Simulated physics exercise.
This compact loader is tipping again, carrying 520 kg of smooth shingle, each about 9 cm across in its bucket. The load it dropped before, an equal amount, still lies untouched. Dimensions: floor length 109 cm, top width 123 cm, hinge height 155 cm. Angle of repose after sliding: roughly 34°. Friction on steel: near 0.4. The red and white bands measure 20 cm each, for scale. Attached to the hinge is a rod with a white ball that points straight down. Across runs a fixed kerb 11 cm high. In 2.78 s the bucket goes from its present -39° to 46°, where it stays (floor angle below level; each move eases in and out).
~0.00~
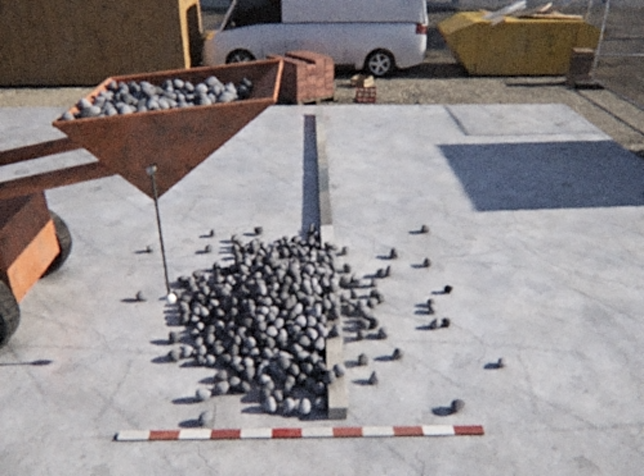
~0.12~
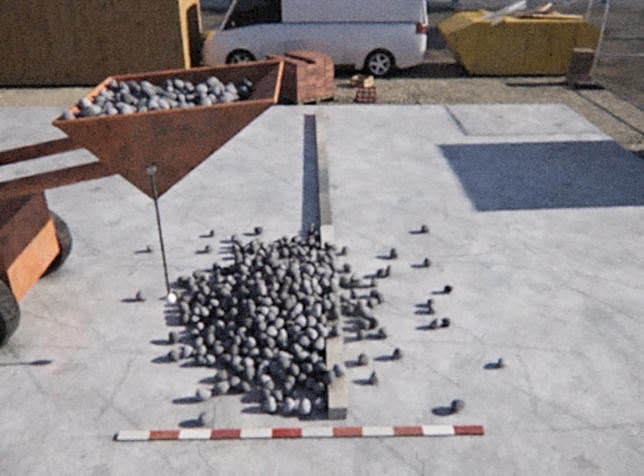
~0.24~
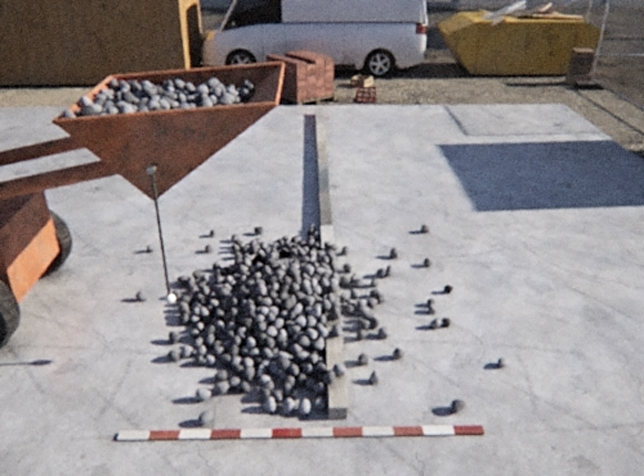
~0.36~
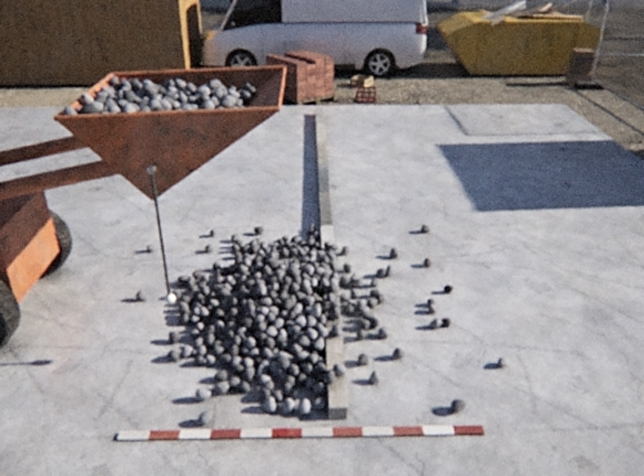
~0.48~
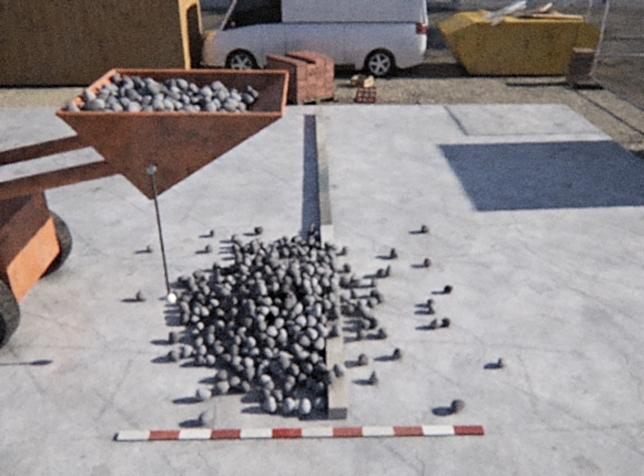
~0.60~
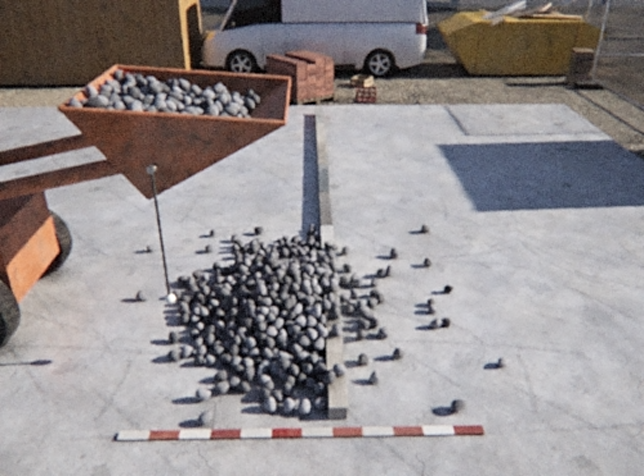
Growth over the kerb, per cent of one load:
52 percent.
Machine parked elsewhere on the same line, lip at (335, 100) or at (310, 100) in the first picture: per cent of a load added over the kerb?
First place: Roughly 90 %; second place: Roughly 80 %.
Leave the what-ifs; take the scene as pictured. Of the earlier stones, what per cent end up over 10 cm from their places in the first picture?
15 per cent.
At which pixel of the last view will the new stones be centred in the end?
In the last view, about pixel (336, 291).
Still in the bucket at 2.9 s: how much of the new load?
Around 0 in a hundred.
After 2.1 s the floor is at 33°; in per cent of one load, 83 in the bucket, 112 on this side of the kerb, 6 over the kerb; the foremost stones are at (442, 296).
After 2.9 s the floor is at 46°; in per cent of one load, 0 in the bucket, 153 on this side of the kerb, 47 over the kerb; the foremost stones are at (456, 282).
After 3.2 s the floor is at 46°; in per cent of one load, 0 in the bucket, 144 on this side of the kerb, 56 over the kerb; the foremost stones are at (489, 284).
After 6.0 s the floor is at 46°; in per cent of one load, 0 in the bucket, 142 on this side of the kerb, 58 over the kerb; the foremost stones are at (505, 280). Net gain over the kerb, 52.
